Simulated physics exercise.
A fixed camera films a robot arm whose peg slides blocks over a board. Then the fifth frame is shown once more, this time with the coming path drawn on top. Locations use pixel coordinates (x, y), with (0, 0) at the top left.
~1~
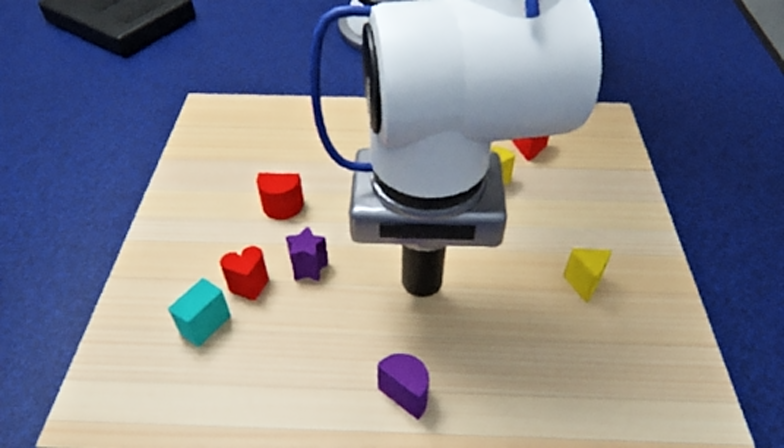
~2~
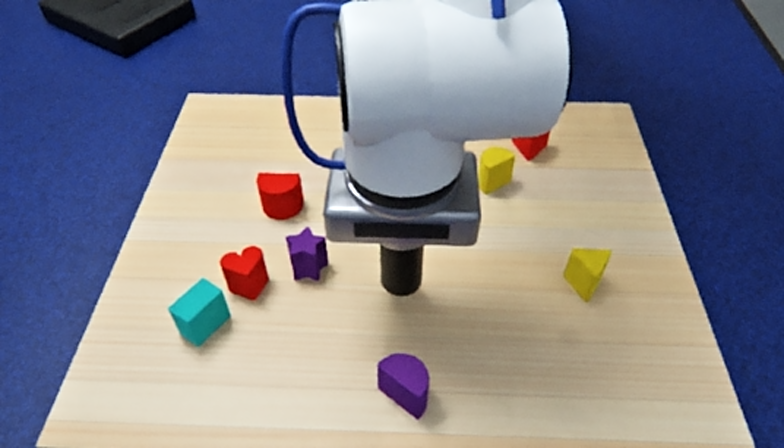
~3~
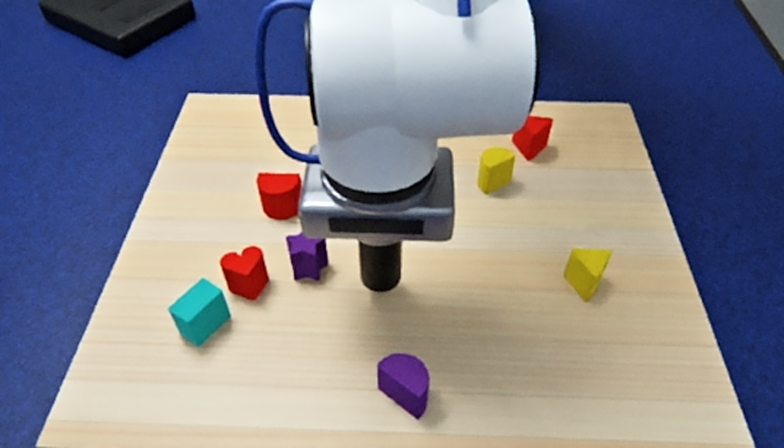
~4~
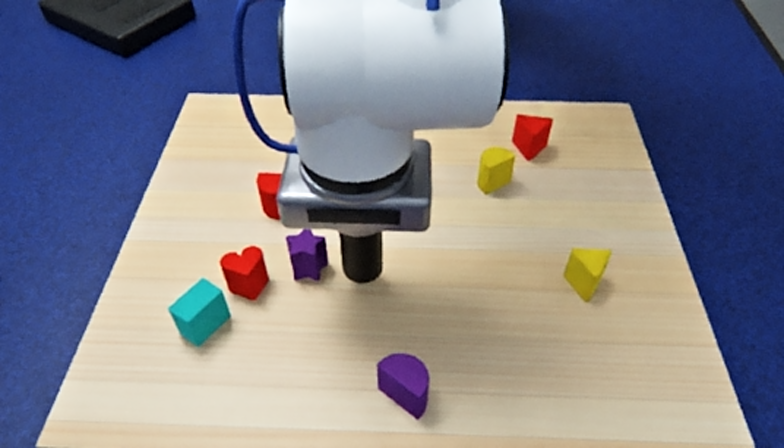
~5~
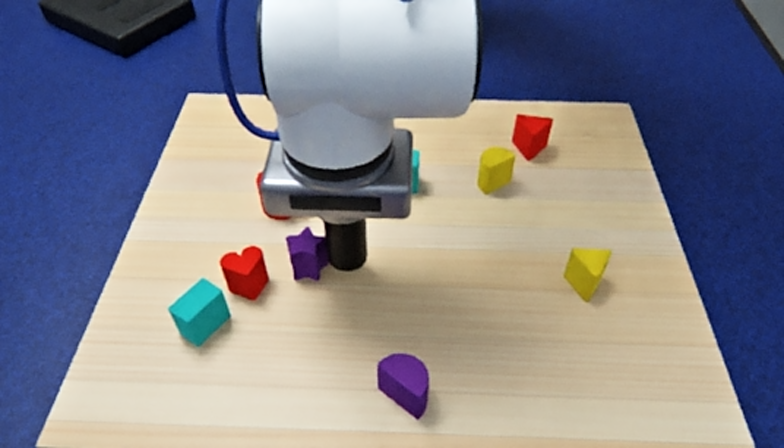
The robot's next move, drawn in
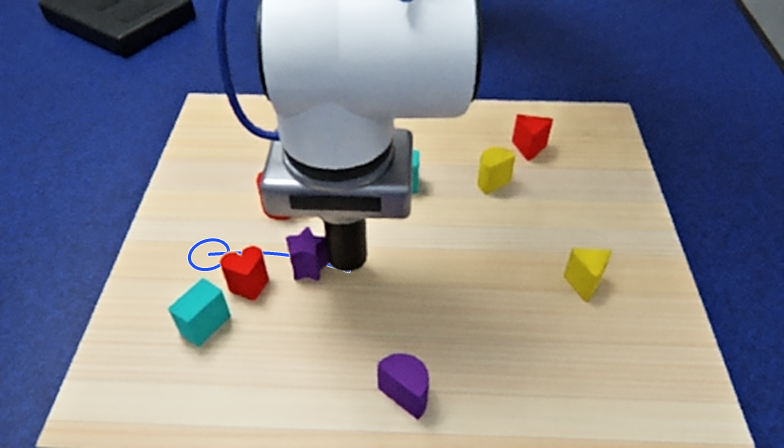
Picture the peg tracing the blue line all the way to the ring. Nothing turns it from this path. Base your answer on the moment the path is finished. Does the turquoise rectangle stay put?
Yes, it checks out.
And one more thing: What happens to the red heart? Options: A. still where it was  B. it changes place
B: It changes place.
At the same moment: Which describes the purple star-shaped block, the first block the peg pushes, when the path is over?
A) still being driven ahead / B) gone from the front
My answer is option A.
Path on the board, from (349, 271) by way of (304, 258) and (257, 253) to (209, 254).
One third of the way, peg (301, 243); red heart (237, 260); purple star-shaped block (264, 232), turned 20° anticlockwise.
Two thirds of the way, peg (253, 238); red heart (230, 261), turned 35° anticlockwise; purple star-shaped block (215, 226), turned 20° anticlockwise.
At the end, peg (204, 240); turquoise rectangle in place; red heart (230, 261), turned 35° anticlockwise; purple star-shaped block (165, 228), turned 20° anticlockwise.
